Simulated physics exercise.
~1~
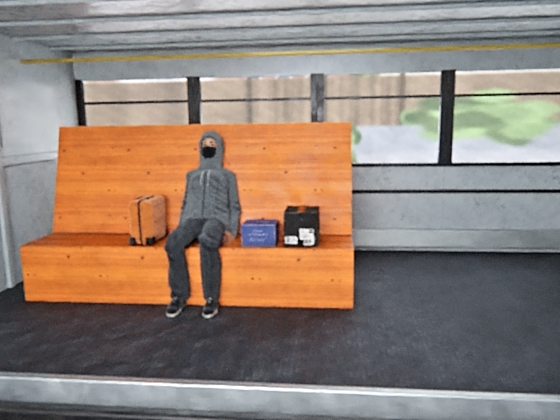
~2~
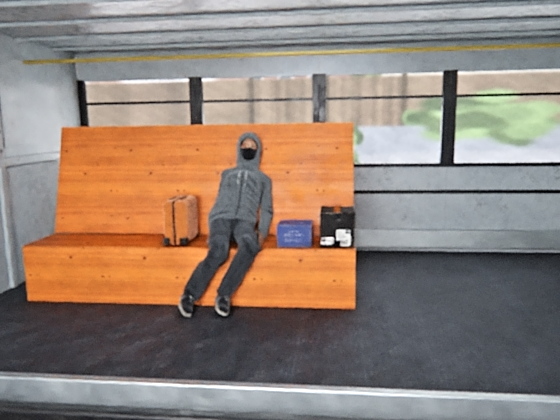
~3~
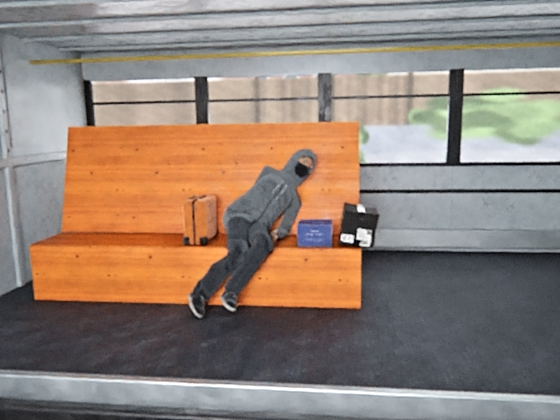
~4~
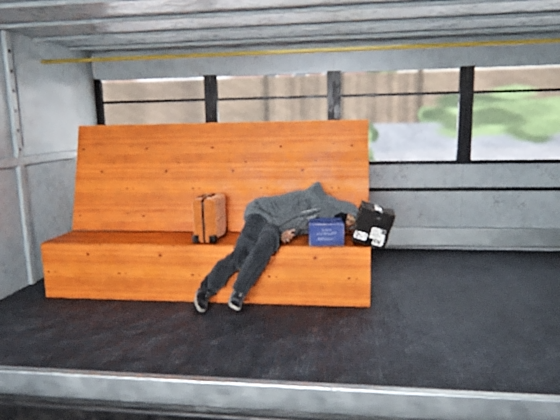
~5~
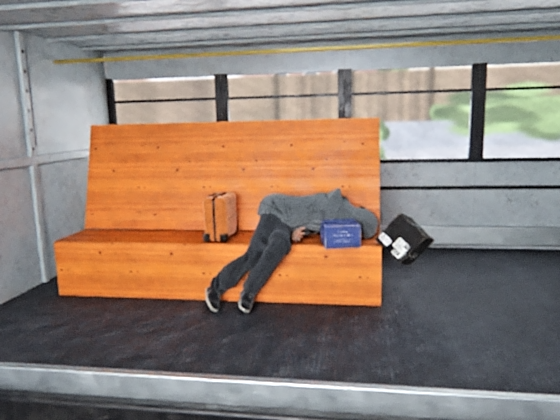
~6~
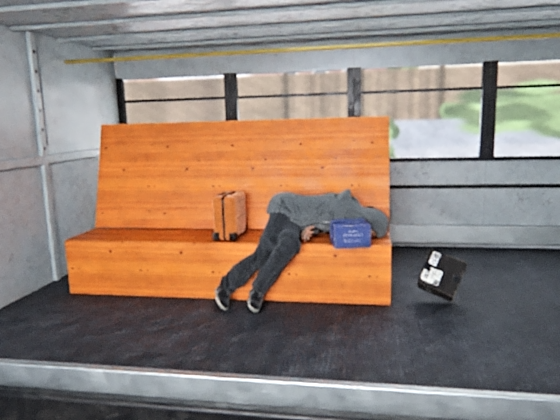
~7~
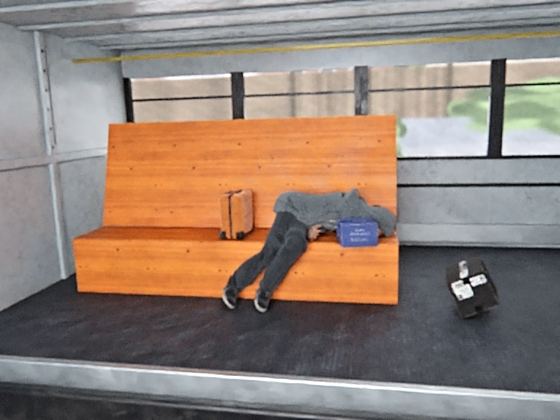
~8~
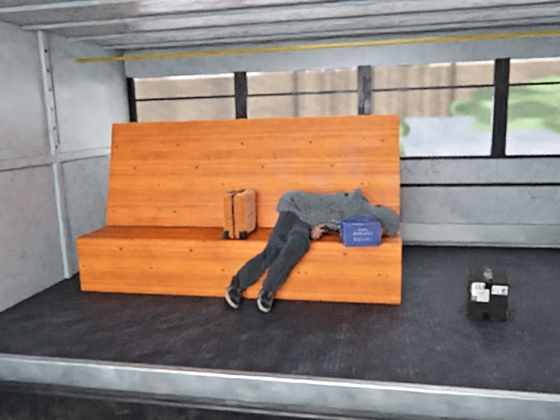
A hooded commuter slumped sideways to the right across a wooden bench, ending up sprawled over a blue box, while a black bag beside them tipped off the end and tumbled to the floor; the orange case stayed upright on the seat.
